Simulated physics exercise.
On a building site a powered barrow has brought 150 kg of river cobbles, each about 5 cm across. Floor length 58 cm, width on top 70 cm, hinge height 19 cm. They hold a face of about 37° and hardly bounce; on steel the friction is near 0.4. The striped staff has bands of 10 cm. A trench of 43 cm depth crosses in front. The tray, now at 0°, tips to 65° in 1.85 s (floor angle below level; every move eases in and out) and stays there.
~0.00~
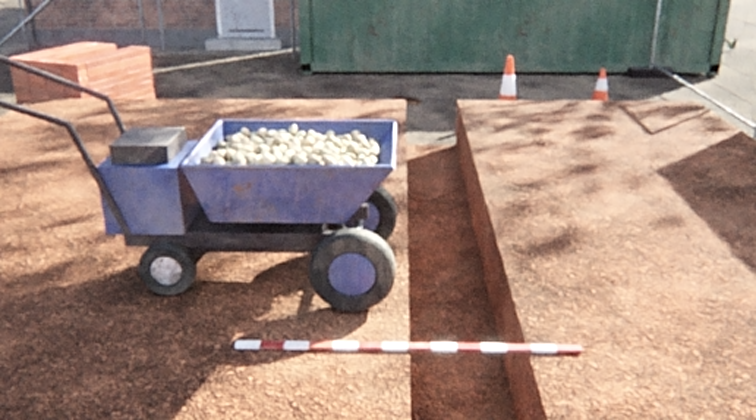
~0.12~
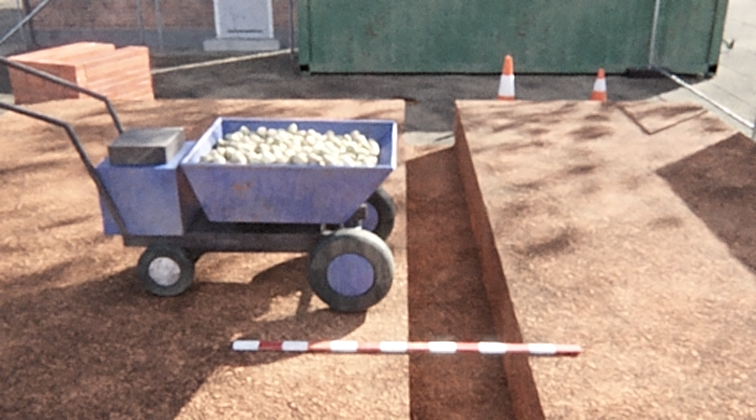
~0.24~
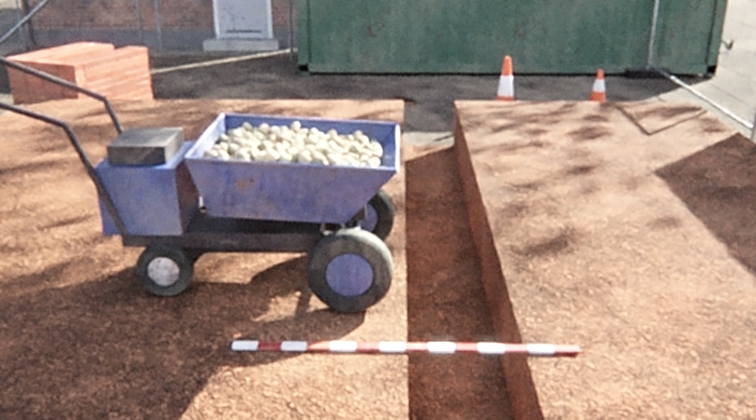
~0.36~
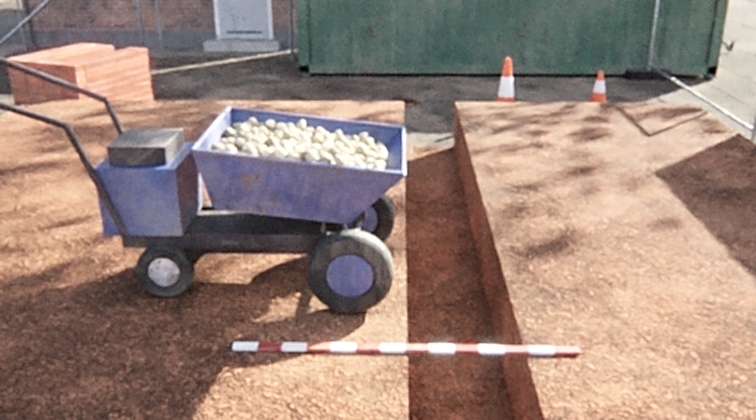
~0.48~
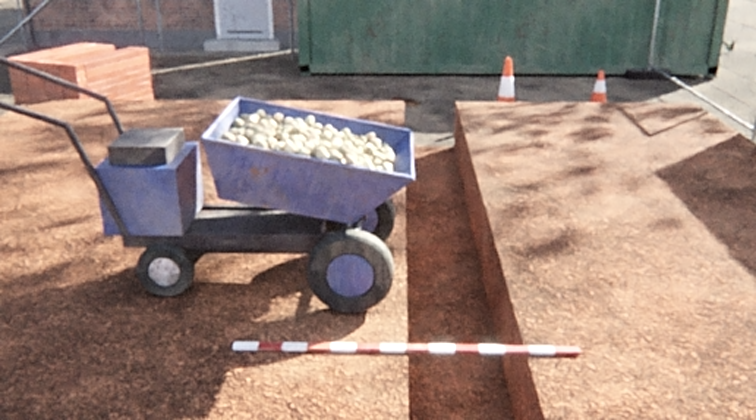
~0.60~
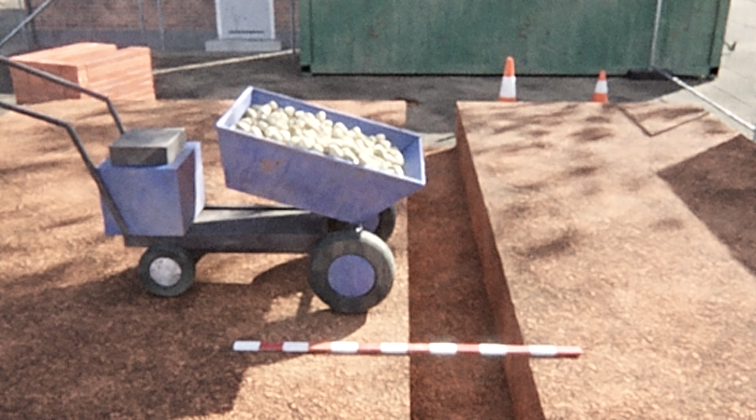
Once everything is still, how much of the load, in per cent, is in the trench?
Some 73 per cent of it.
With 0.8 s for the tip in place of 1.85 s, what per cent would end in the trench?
Then about 55 per cent.
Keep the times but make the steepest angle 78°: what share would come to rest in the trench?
Then about 65 per cent.
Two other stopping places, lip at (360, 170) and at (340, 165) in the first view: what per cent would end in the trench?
Near 95 per cent from the first place, 100 from the second.
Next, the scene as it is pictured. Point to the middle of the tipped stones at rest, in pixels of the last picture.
Near (486, 337).
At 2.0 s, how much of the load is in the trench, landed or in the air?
About 25 per cent by then.
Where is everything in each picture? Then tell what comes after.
The first picture shows lip at (394, 168), floor tilted 0°, highest stones at (296, 141).
In the second picture, the tray is at 1°, its lip at (394, 169); the top of the load is at (290, 141); the stones move at 0.1 m/s on average.
The third picture shows lip at (397, 171), floor tilted 3°, highest stones at (263, 138); the stones move at 0.2 m/s on average.
In the fourth picture, the tray is at 6°, its lip at (405, 175); the top of the load is at (255, 132); the stones move at 0.3 m/s on average.
The fifth picture shows lip at (413, 179), floor tilted 11°, highest stones at (264, 124); the stones move at 0.3 m/s on average.
In the sixth picture, the tray is at 16°, its lip at (424, 185); the top of the load is at (262, 114); the stones move at 0.4 m/s on average.
After 1.4 s the floor is at 55°; 100 % in the tray; the foremost stones are at (474, 230).
After 2.0 s the floor is at 65°; 57 % in the tray, 27 % in the trench, 16 % past the trench; the foremost stones are at (583, 284).
After 2.3 s the floor is at 65°; 32 % in the tray, 41 % in the trench, 27 % past the trench; the foremost stones are at (659, 282).
After 4.2 s the floor is at 65°; 0 % in the tray, 73 % in the trench, 27 % past the trench; the foremost stones are at (701, 279).
